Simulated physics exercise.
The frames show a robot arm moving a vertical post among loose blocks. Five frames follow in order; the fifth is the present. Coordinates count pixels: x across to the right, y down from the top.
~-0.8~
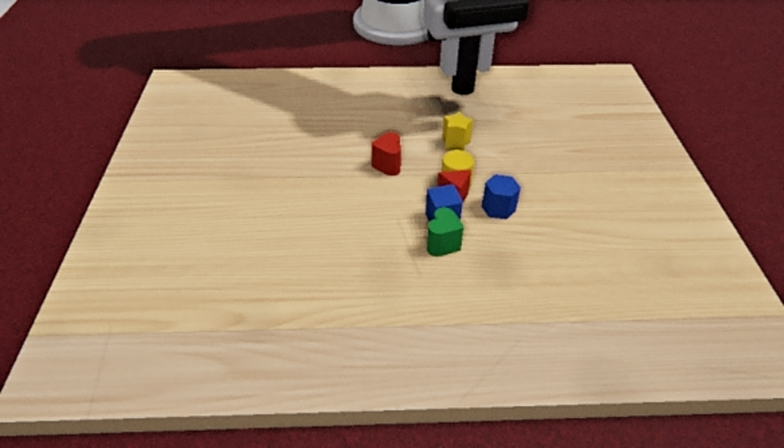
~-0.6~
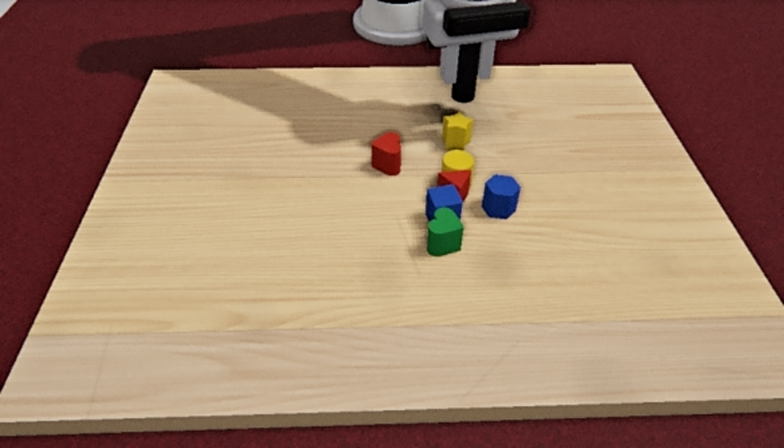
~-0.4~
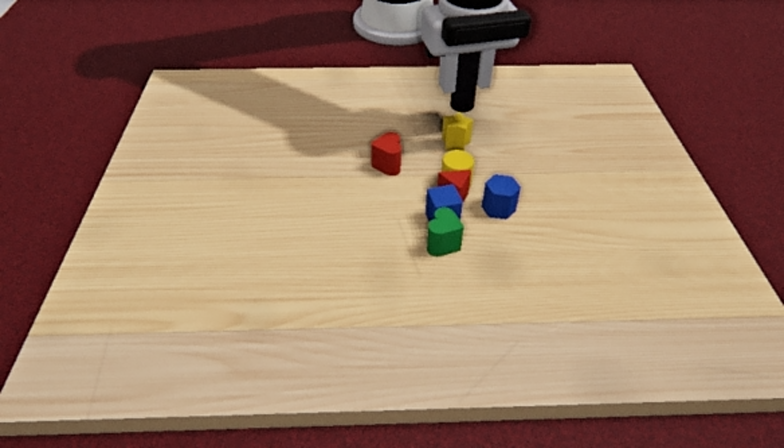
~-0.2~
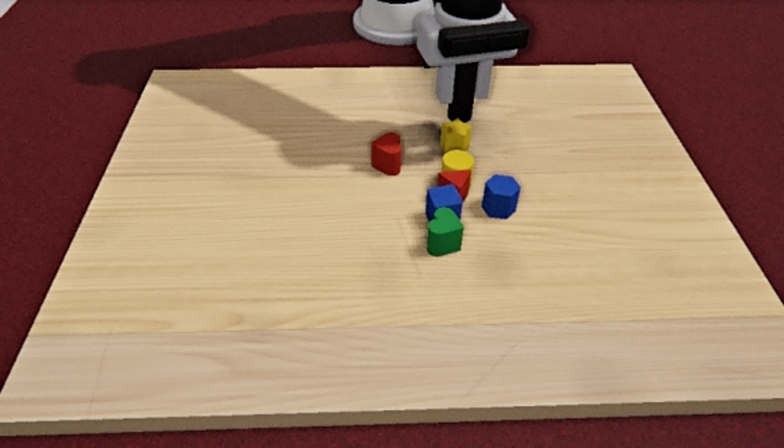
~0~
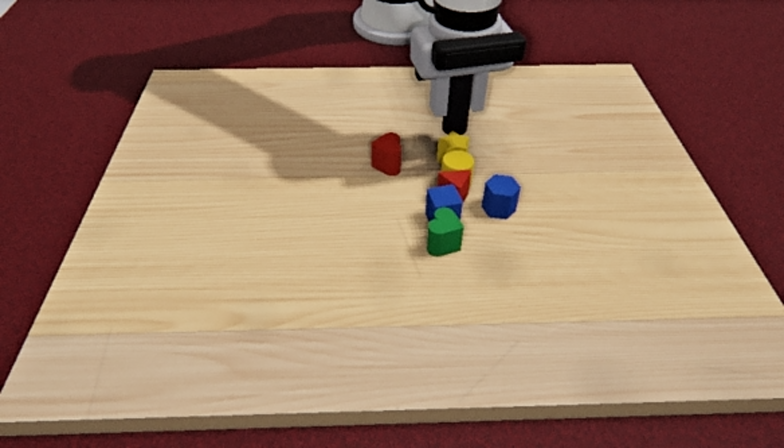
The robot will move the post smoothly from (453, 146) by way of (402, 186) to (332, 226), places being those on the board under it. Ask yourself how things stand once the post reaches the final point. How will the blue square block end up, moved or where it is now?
The block stays on its spot.
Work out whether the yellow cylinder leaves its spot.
That block moves.
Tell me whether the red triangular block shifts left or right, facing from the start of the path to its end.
It's going to go left.
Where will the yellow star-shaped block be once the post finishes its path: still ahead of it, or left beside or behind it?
The post no longer has it in front.
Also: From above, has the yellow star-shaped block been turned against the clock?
Answer: Yes.
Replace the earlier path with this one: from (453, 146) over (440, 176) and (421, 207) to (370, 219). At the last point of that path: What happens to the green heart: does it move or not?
It shifts position.
On the path given first. One third of the way, post at (421, 156); yellow star-shaped block at (437, 162), turned 65° anticlockwise; red triangular block at (466, 186), turned 20° clockwise; yellow cylinder at (464, 169).
Two thirds of the way, post at (379, 183); yellow star-shaped block at (433, 166), turned 90° anticlockwise; red triangular block at (466, 186), turned 20° clockwise; yellow cylinder at (464, 169).
At the end, post at (330, 209); blue square block not moved; yellow star-shaped block at (433, 166), turned 90° anticlockwise; red triangular block at (466, 186), turned 20° clockwise; yellow cylinder at (464, 169).
